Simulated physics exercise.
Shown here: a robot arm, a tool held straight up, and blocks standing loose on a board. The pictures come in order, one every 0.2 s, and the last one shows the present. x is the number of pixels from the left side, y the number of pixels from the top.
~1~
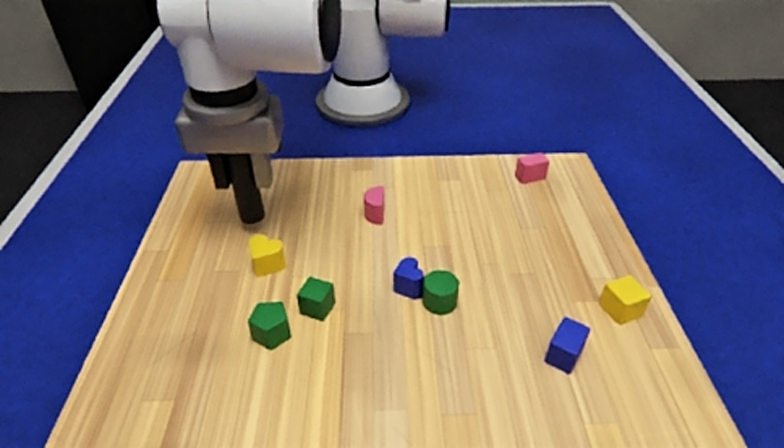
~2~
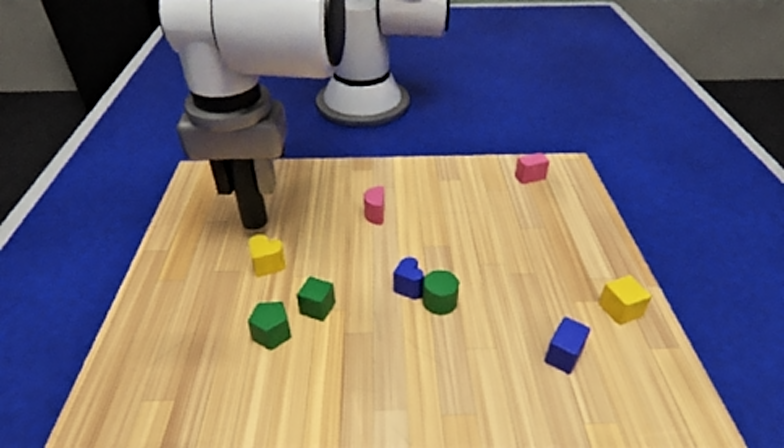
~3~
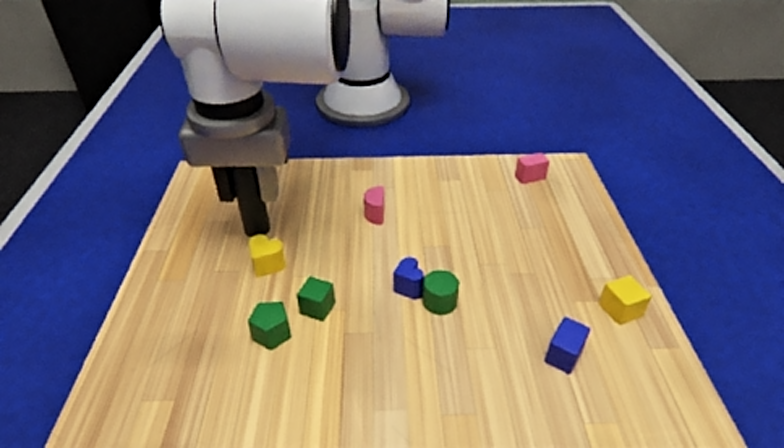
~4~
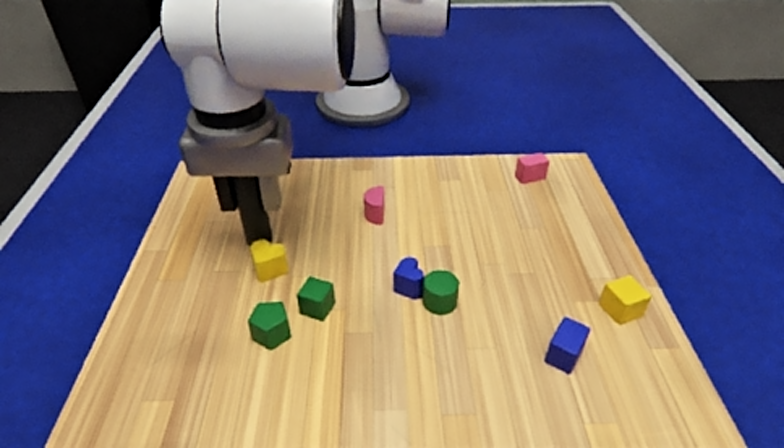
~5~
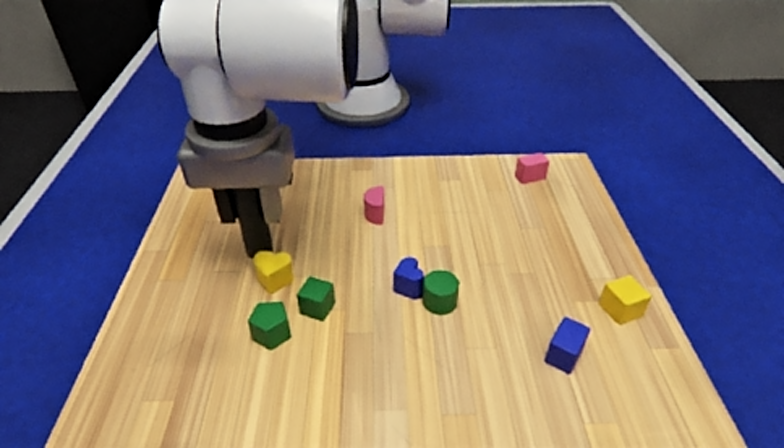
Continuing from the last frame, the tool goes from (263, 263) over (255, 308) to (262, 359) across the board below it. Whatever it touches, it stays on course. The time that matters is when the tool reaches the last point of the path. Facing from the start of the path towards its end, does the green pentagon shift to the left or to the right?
It slides leftward.
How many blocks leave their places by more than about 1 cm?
In total, two blocks get moved by over 1 cm.
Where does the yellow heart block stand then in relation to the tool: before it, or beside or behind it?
By then it is beside or behind the tool.
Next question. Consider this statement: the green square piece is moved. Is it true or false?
The statement is incorrect.
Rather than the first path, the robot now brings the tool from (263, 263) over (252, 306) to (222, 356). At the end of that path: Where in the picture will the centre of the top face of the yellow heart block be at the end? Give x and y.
Around pixel (276, 280).
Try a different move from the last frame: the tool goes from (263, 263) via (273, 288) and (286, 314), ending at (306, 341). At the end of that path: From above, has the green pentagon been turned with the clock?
In short: Yes.
What follows on the original path. One third of the way, tool at (253, 281); yellow heart block at (276, 277), turned 85° anticlockwise.
Two thirds of the way, tool at (252, 313); green pentagon at (274, 323), turned 15° anticlockwise; yellow heart block at (278, 282), turned 115° anticlockwise.
At the end, tool at (259, 348); green pentagon at (291, 340), turned 85° anticlockwise; yellow heart block at (278, 282), turned 115° anticlockwise; green square piece in place.
